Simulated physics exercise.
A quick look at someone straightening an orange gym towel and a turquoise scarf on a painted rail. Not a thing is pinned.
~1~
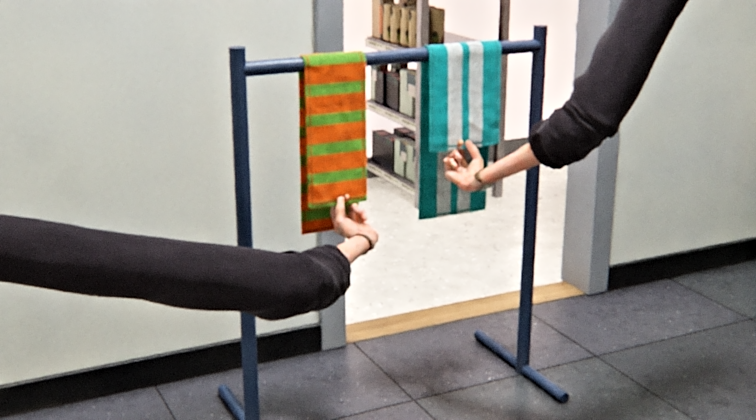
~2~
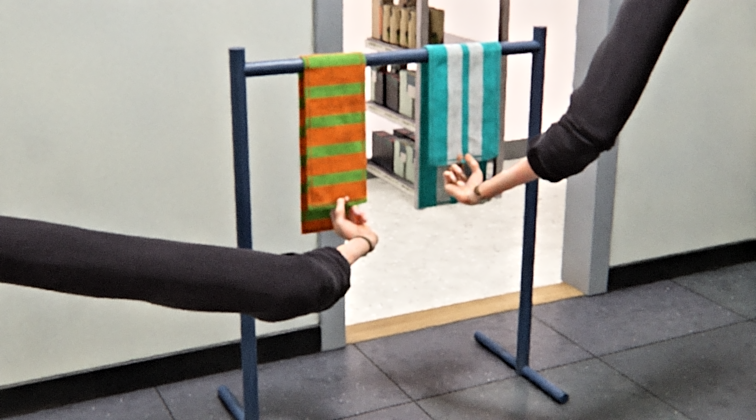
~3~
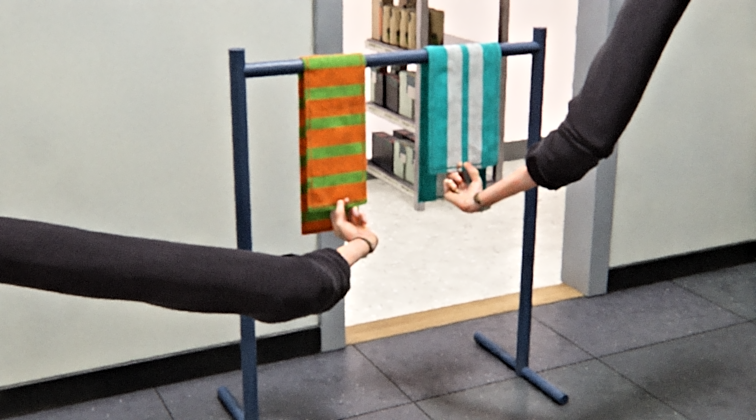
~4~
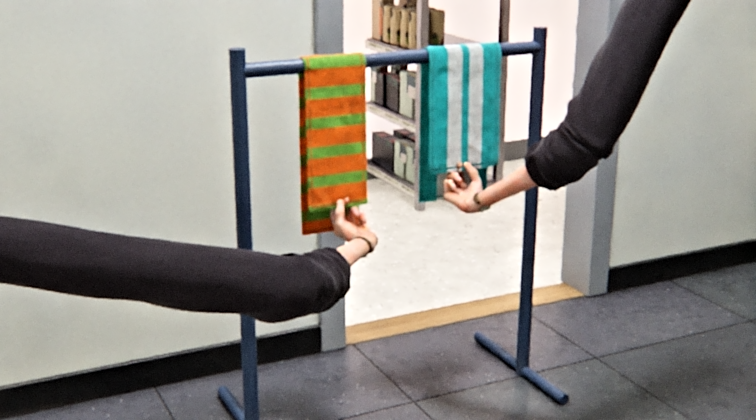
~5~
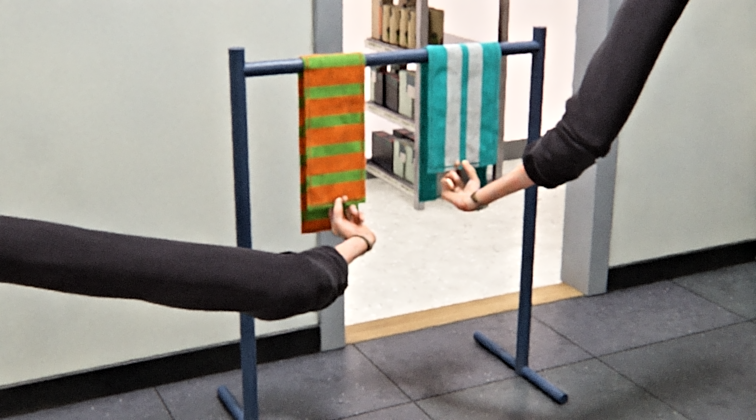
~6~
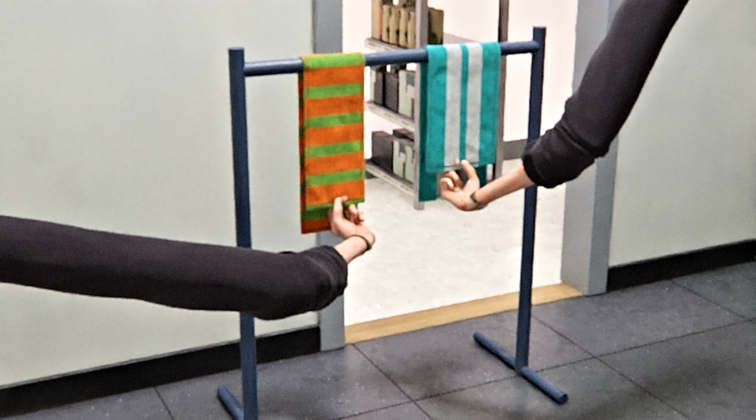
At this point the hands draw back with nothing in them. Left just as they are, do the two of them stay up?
Orange gym towel: Stays up, turquoise scarf: Stays up.
Then, 0.90 s after the last picture, gym towel still hanging; scarf still hanging.
At rest, gym towel still hanging; scarf still hanging. The orange gym towel stays on and the turquoise scarf hangs there.
